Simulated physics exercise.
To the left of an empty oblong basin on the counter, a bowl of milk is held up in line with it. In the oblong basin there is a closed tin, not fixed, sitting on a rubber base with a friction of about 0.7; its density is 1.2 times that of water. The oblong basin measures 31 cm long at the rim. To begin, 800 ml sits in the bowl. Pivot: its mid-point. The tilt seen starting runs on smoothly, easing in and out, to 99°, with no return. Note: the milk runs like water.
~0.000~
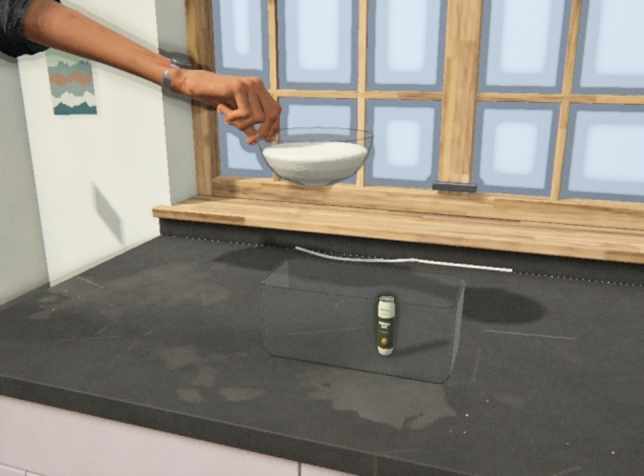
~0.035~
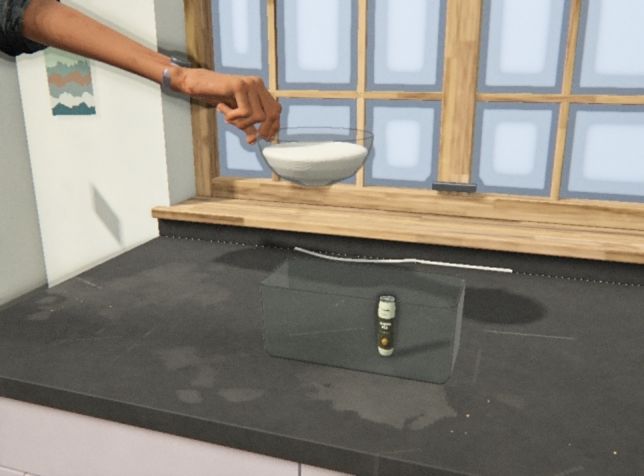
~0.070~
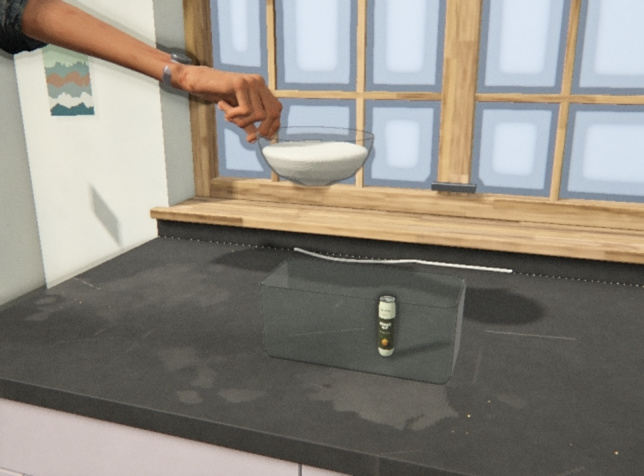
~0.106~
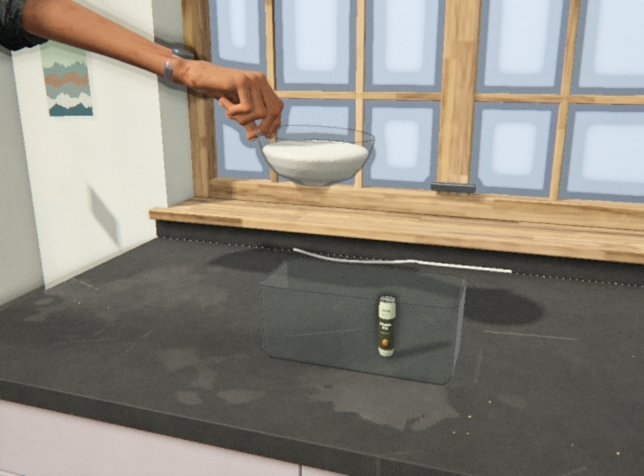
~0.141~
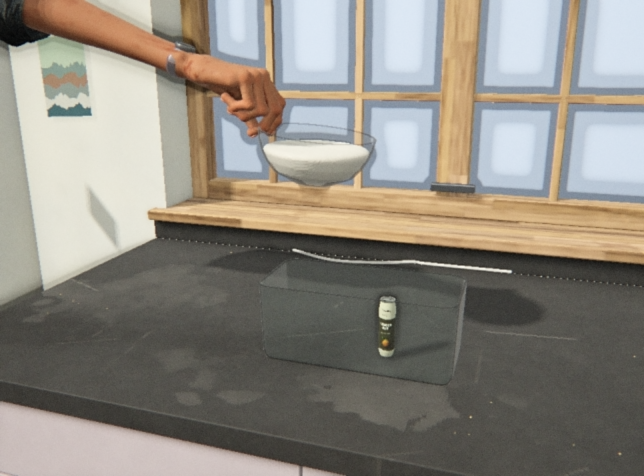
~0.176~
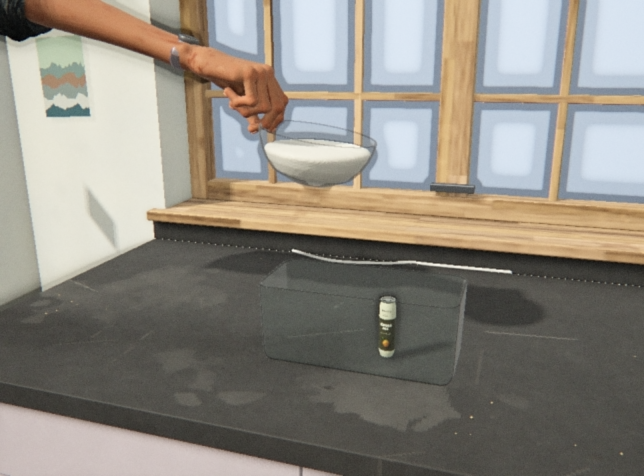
In this clip, a hand holds a clear bowl of white liquid above a dark counter, over a transparent oblong basin with a small closed container inside, and gradually tilts the bowl slightly to the right.
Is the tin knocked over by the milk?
Yes. It is tipped over.
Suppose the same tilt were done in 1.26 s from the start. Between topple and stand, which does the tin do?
Result: Tin upright.
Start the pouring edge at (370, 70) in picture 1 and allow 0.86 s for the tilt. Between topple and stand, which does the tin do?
Result: Tin tipped over.
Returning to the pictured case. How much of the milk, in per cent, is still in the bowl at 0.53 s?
44 %.
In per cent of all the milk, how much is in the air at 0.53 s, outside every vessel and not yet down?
My guess is roughly 52 %.
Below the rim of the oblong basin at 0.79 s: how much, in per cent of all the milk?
Some 82 percent of the total.
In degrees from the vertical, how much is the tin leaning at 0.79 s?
About 15 degrees from upright.
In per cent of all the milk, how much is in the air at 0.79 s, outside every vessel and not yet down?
Airborne fraction: Approx. 16 %.
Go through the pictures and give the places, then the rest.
In the first picture, tilt 0°; pouring edge (371, 138); surface from (268, 147) to (368, 151); the oblong basin's rim runs from (275, 271) to (460, 293); the tin's top is at (387, 301).
In the second picture, tilt 0°; pouring edge (371, 138); surface from (268, 146) to (368, 151).
In the third picture, tilt 2°; pouring edge (372, 139); surface from (268, 145) to (368, 151).
In the fourth picture, tilt 4°; pouring edge (373, 141); surface from (269, 145) to (368, 153).
In the fifth picture, tilt 6°; pouring edge (374, 143); surface from (269, 143) to (369, 154).
In the sixth picture, tilt 10°; pouring edge (374, 147); surface from (270, 143) to (371, 154).
After 0.53 s the tilt is 67° and 44 per cent is still to pour; the tin stands where it began.
After 0.79 s the tilt is 97° and 2 per cent is still to pour; the tin leans 13°.
After 1.06 s the tilt is 99° and 0 per cent is still to pour; the tin lies on its side.
After 1.36 s the tilt is 99° and 0 per cent is still to pour; the tin lies on its side.
In the end the tin lies on its side.
